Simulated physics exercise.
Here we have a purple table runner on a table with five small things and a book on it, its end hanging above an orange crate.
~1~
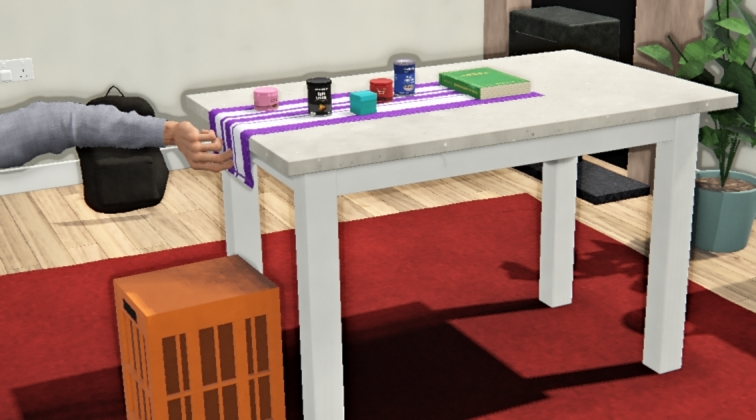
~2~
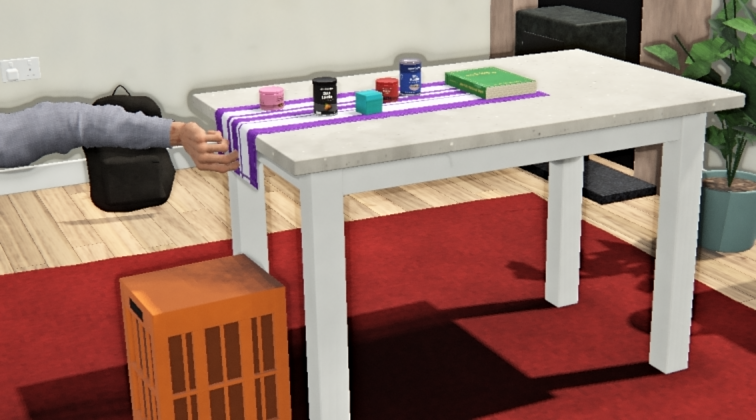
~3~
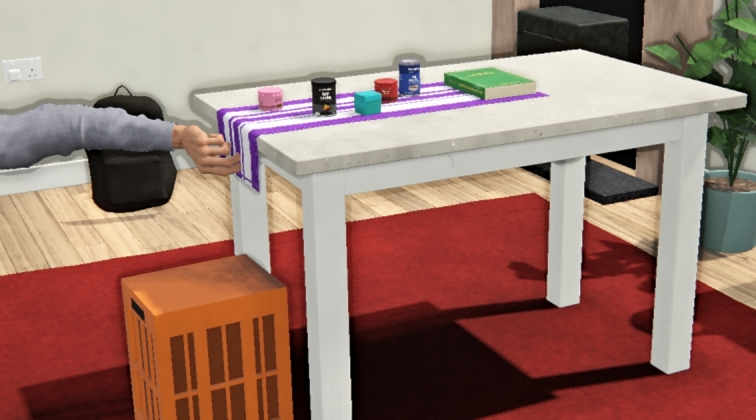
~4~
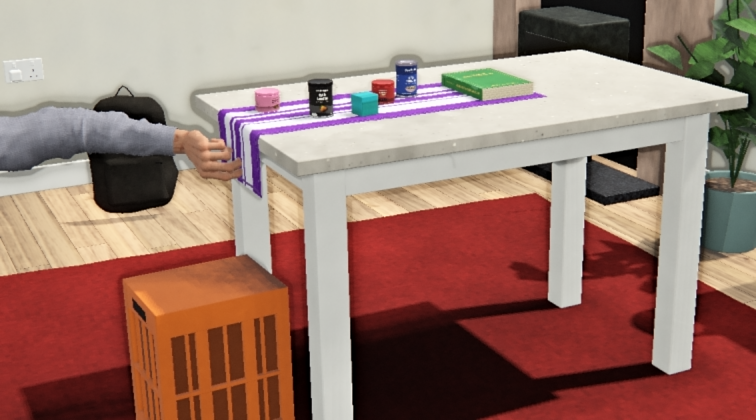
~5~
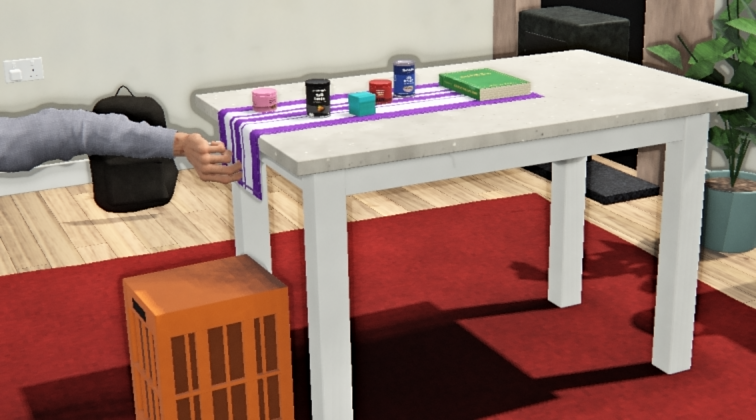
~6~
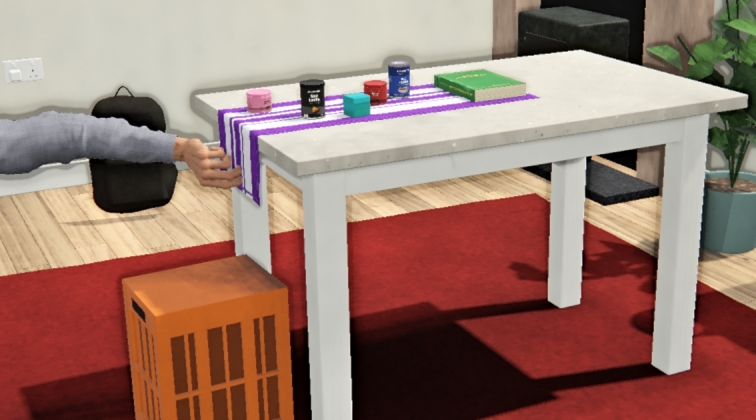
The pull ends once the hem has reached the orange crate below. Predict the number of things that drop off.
Lost over the edge: Two.
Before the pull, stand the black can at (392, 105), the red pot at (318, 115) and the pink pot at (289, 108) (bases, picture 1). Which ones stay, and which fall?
Black can safe, red pot lost, pink pot lost.
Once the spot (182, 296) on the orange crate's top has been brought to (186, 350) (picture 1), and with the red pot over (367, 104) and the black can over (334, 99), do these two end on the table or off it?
Red pot: Lost; black can: Lost.
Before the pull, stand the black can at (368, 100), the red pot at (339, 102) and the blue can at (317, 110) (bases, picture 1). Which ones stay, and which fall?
You'd see the black can hang on, the red pot hang on and the blue can go down.
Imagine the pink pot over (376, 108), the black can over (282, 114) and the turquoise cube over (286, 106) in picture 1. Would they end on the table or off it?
Pink pot: Stays. Black can: Goes. Turquoise cube: Goes.
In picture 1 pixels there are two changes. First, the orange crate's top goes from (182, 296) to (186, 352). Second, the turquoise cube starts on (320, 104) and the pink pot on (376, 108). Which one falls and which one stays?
The turquoise cube goes over, the pink pot goes over.
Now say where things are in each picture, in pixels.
In the first frame, hem (253, 189); pink pot (266, 90); black can (319, 80); turquoise cube (363, 93); red pot (381, 80); blue can (404, 61); top of the crate (182, 296).
In the second frame, hem (258, 189); pink pot (271, 89).
In the third frame, hem (260, 193); black can (324, 80).
In the fourth frame, hem (262, 198); turquoise cube (365, 94); top of the crate (191, 296).
In the fifth frame, hem (262, 201); red pot (380, 81).
In the sixth frame, hem (260, 206); pink pot (259, 92); black can (312, 82); turquoise cube (357, 95); red pot (375, 83); blue can (399, 63).
Soon after, hem near (242, 228); pink pot gone.
Then, hem on the crate; pink pot gone.
Further on, hem on the crate; pink pot and black can gone.
At rest, hem on the crate; pink pot and black can gone. Over the edge go two.
